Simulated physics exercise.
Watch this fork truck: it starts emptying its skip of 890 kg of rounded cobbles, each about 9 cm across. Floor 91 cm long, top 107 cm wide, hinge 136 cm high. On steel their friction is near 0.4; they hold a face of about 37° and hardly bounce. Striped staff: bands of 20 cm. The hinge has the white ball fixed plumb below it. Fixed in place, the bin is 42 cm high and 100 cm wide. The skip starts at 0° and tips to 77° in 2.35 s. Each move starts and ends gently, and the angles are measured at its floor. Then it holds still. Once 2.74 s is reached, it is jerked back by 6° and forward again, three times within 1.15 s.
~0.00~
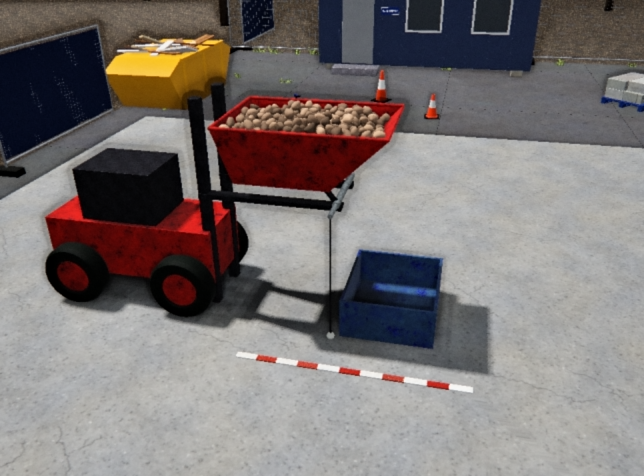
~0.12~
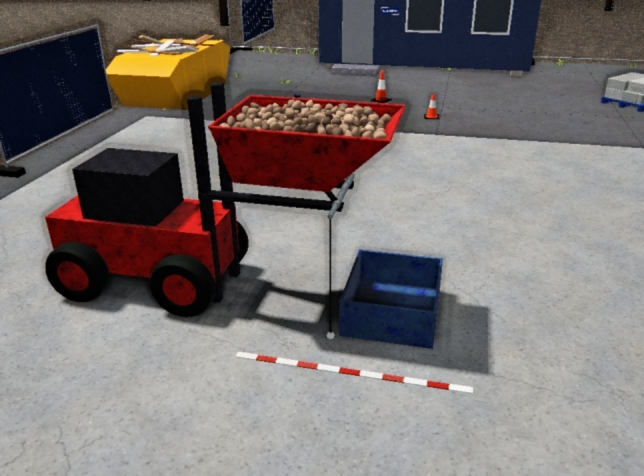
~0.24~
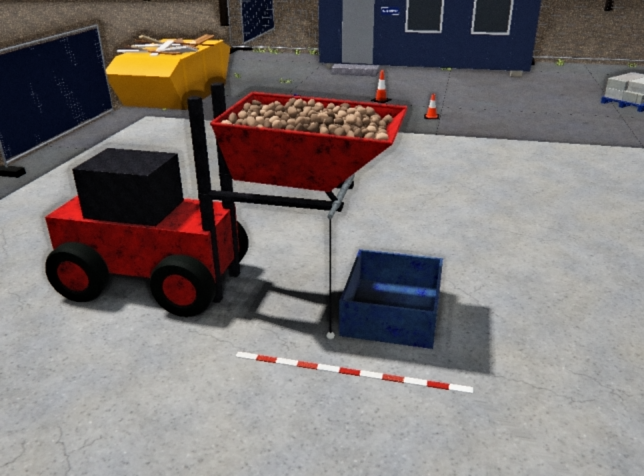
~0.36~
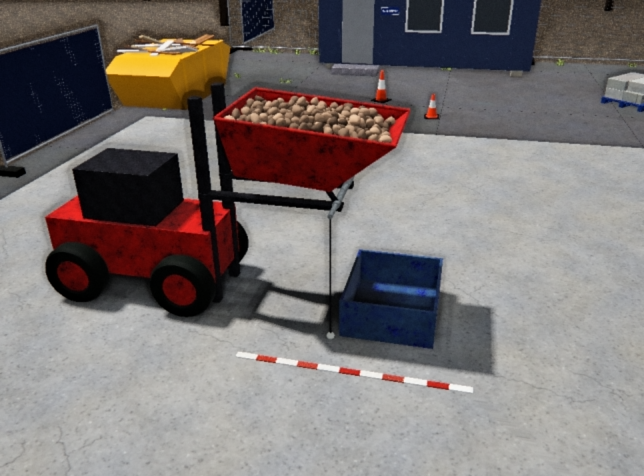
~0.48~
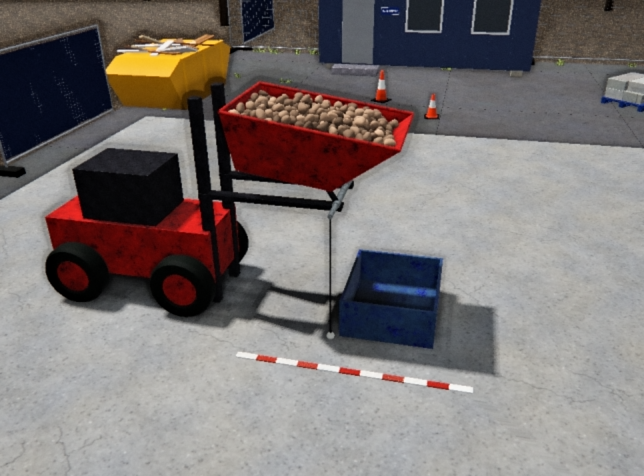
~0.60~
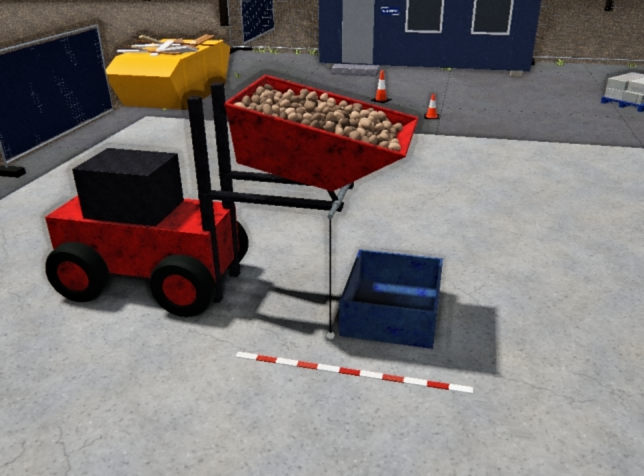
In a paved yard with a dark blue cabin and traffic cones behind, a small red fork truck holds a red skip heaped with rounded stones above and beside an open blue bin. The skip barely moves at first, then tilts gradually to the right, its left end rising while the truck stays still.
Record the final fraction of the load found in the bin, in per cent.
Final fraction: About 0 %.
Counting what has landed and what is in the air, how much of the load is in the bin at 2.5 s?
Approx. 0 % of the load.
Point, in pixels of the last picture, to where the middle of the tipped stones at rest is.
The resting stones are centred at roughly (505, 319).
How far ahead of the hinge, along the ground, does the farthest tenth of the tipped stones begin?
Around 240 centimetres.
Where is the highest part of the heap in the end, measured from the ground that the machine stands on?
Close to 36 cm above that ground.
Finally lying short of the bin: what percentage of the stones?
About 0 per cent.
After 1.8 s the floor is at 65°; 95 % in the skip, 1 % in the bin, 5 % beside or beyond the bin; the foremost stones are at (466, 259).
After 2.5 s the floor is at 77°; 26 % in the skip, 2 % in the bin, 72 % beside or beyond the bin; the foremost stones are at (575, 331).
After 4.3 s the floor is at 77°; 0 % in the skip, 100 % beside or beyond the bin; the foremost stones are past the picture's edge.
After 7.0 s the floor is at 77°; 0 % in the skip, 100 % beside or beyond the bin; the foremost stones are past the picture's edge.
